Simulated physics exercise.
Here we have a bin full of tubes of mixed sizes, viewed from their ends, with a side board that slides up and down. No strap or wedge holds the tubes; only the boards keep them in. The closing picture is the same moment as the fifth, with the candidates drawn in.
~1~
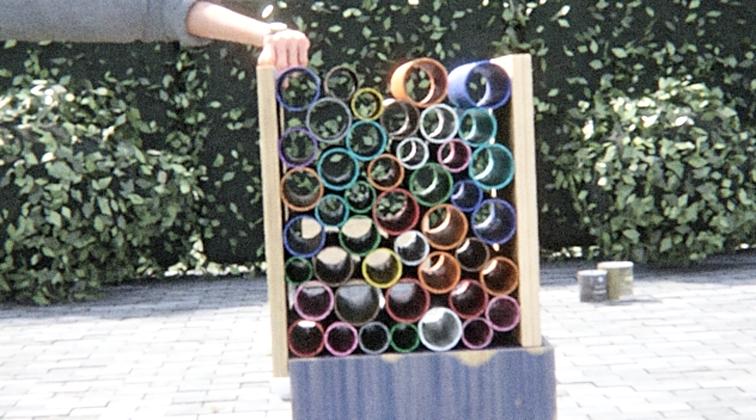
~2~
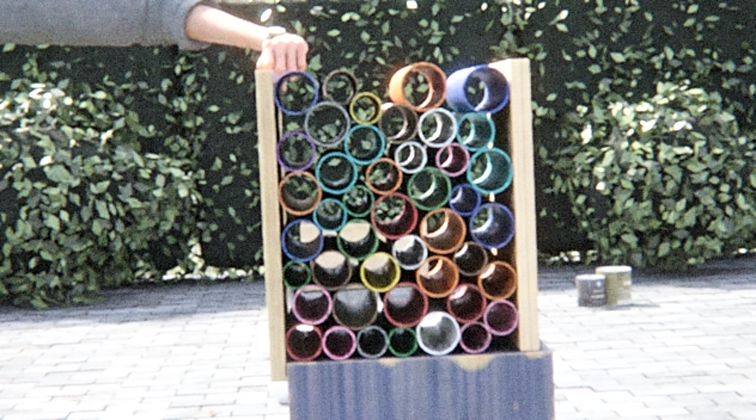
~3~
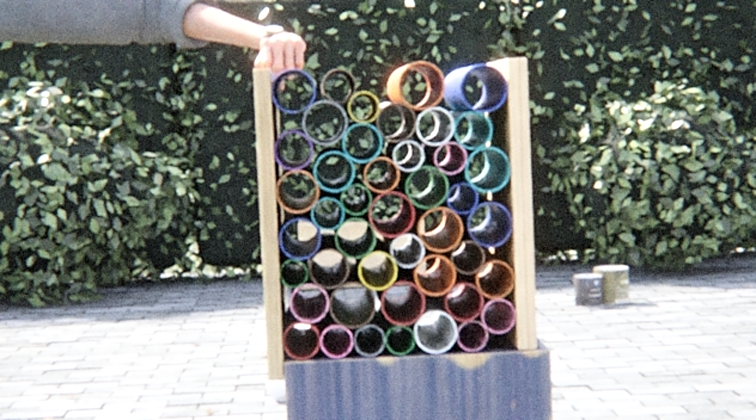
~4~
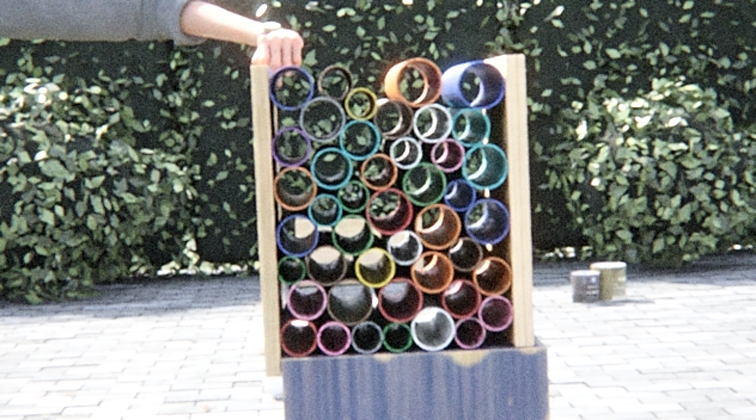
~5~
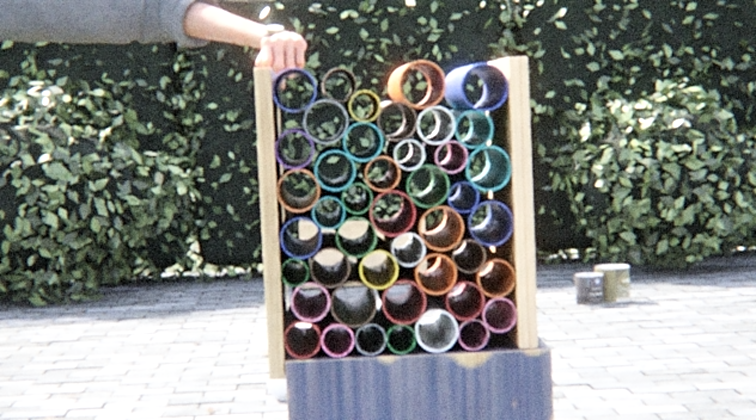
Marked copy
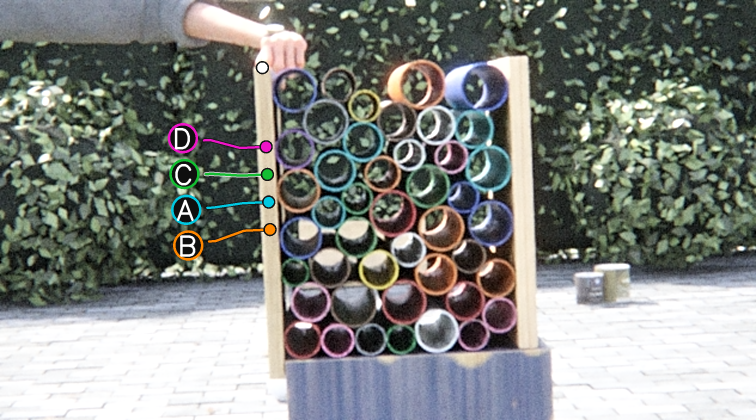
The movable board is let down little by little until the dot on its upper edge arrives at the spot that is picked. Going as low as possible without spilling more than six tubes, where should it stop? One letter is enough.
Stop at A.
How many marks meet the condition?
Three of them.
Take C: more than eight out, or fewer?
At C, fewer than eight.
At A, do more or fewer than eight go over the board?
It loses fewer than eight.
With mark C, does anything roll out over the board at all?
Yes, at C.
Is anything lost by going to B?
Yes.
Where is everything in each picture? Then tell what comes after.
The first picture shows an orange tube (500, 277); an orange tube (445, 227); an orange tube (301, 189).
The second picture shows an orange tube (300, 193); an orange tube (384, 176).
The third picture shows a brown tube (396, 122).
The fourth picture shows side board (270, 213); a red tube (299, 338).
The fifth picture shows a pink tube (473, 334); a red tube (465, 301); an orange tube (497, 279).
On the copy, A at (269, 202); B at (270, 230); C at (267, 175); D at (266, 147); the white dot at (262, 68).
On A. First, top of the board (274, 135).
Then, top of the board (277, 201).
Finally, top of the board (277, 201), five out over the board.
By contrast, B more than six out over the board; C one out over the board; D one out over the board.
